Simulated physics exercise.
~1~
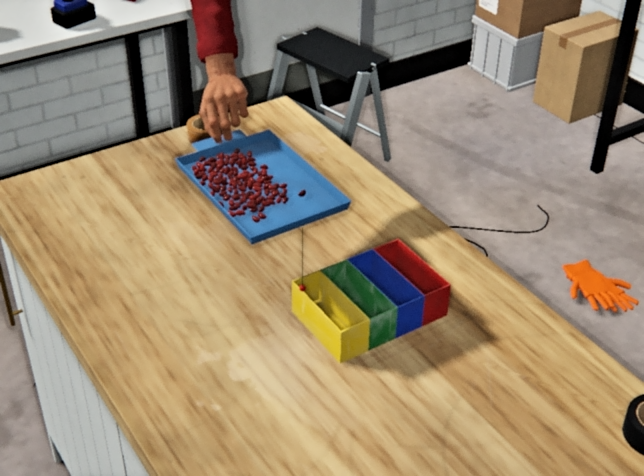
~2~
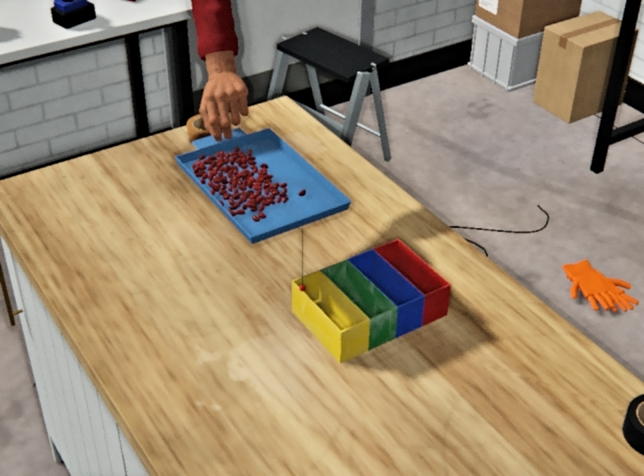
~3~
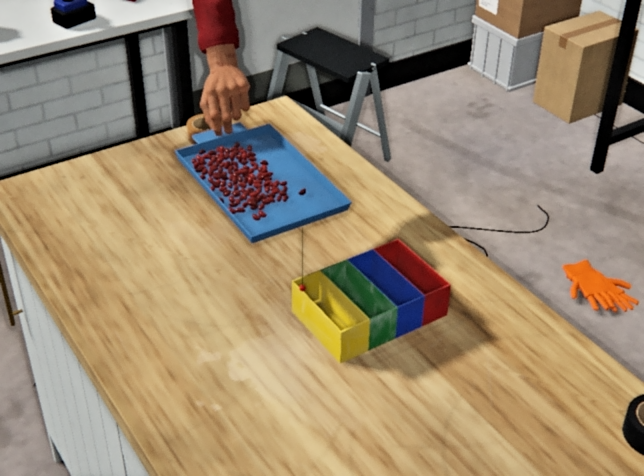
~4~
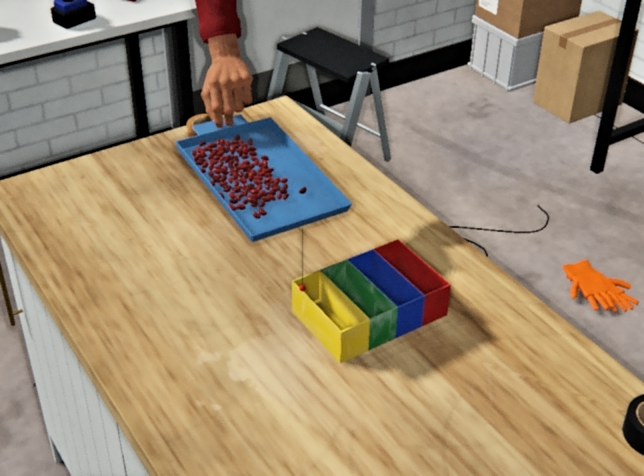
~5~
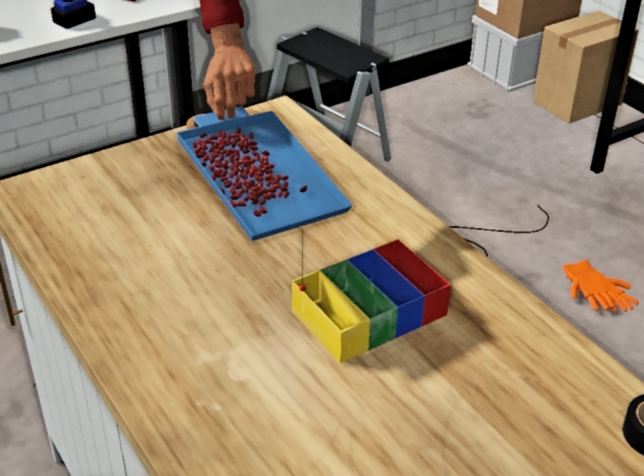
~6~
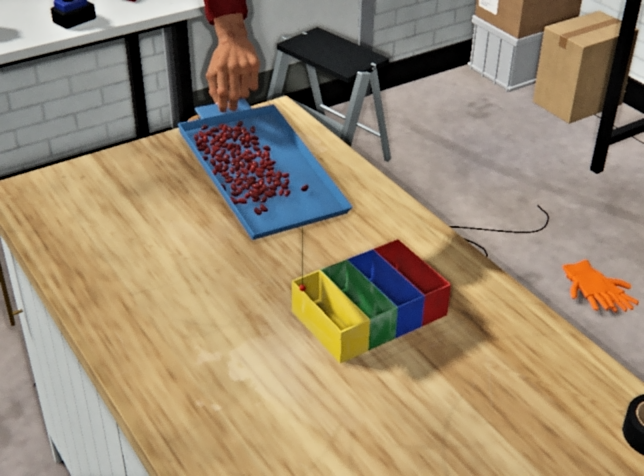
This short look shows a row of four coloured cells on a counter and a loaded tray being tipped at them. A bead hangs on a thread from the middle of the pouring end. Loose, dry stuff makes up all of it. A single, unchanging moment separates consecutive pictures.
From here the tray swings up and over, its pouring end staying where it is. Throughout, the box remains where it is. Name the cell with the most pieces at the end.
Green.
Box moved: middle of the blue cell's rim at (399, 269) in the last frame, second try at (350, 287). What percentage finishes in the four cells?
Roughly 80% on the first try and 100% on the second.
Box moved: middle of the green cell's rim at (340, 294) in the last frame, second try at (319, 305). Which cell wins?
The cell in green, then the blue cell.
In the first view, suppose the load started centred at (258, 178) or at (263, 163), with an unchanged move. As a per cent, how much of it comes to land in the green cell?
You'd see roughly 50 per cent first and roughly 70 per cent second.
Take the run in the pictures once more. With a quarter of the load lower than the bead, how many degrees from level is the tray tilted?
Close to 100° of tilt at that moment.
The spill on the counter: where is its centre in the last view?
Somewhere about (289, 379), I'd say.
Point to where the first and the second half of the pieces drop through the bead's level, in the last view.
Half one: (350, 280), half two: (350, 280).
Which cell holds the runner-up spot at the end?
Rank 2: The cell in yellow.
Soon, tray tipped steeply; nearly all on the tray; a stray few in the green cell; a stray few falling or outside the box.
A while on, tray tipped right over; most on the tray; a small part in the green cell; a small part in the yellow cell; a stray few in the blue cell; a stray few falling or outside the box.
Towards the end, tray tipped past a quarter turn; about half in the green cell; about a third in the yellow cell; a stray few in the blue cell; a small part falling or outside the box.
Finally, tray tipped past a quarter turn; about half in the green cell; about a third in the yellow cell; a stray few in the blue cell; none in the red cell; a small part outside the box.
